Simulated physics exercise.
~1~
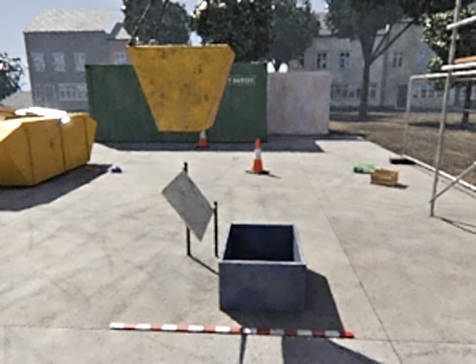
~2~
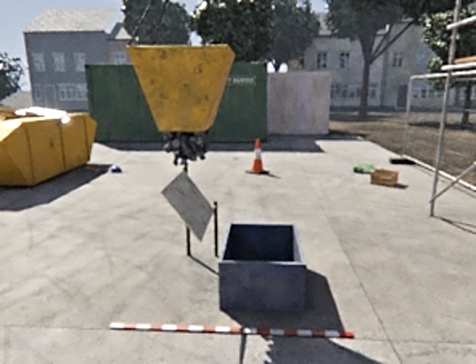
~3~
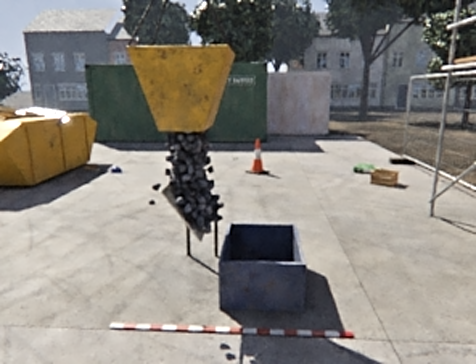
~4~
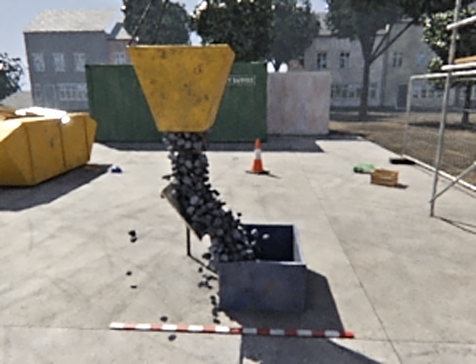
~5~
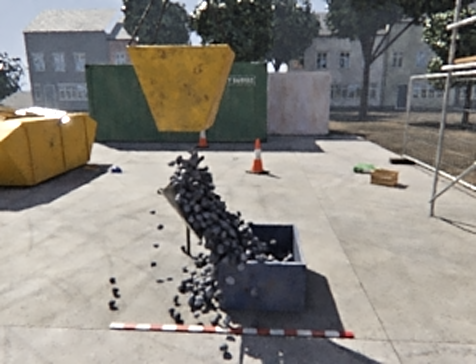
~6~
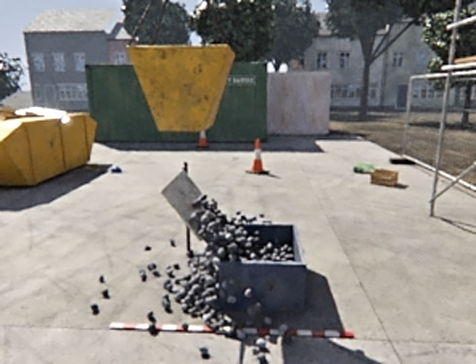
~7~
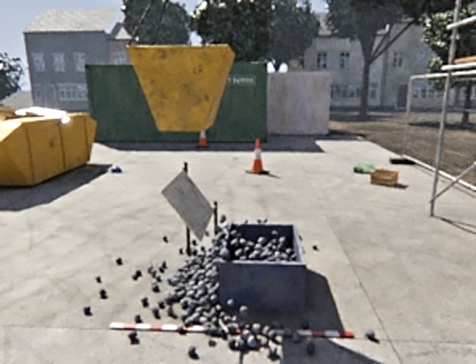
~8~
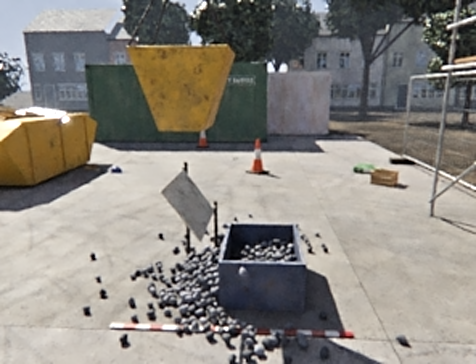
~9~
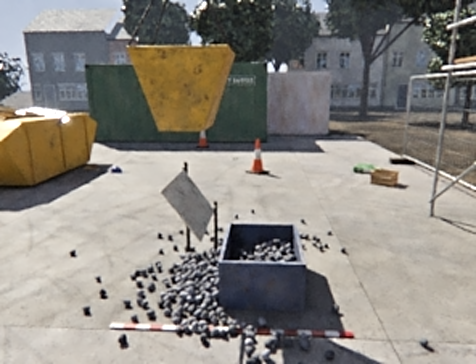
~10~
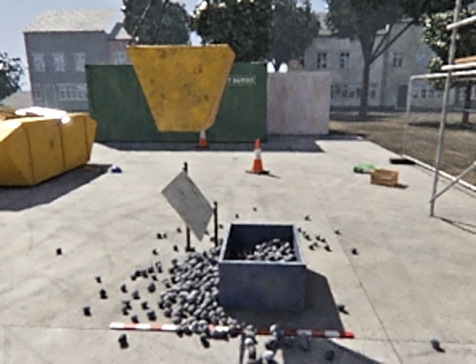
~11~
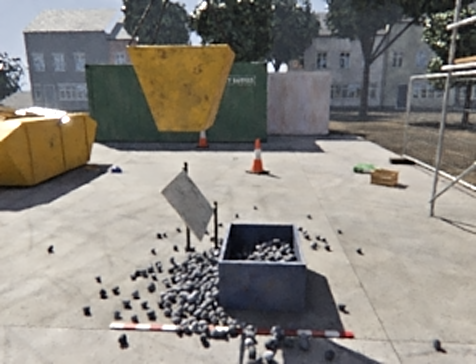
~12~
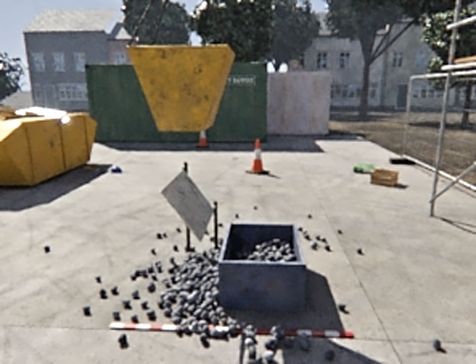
A yellow hopper drops dark stones onto a tilted plate, filling a bin and littering the ground.
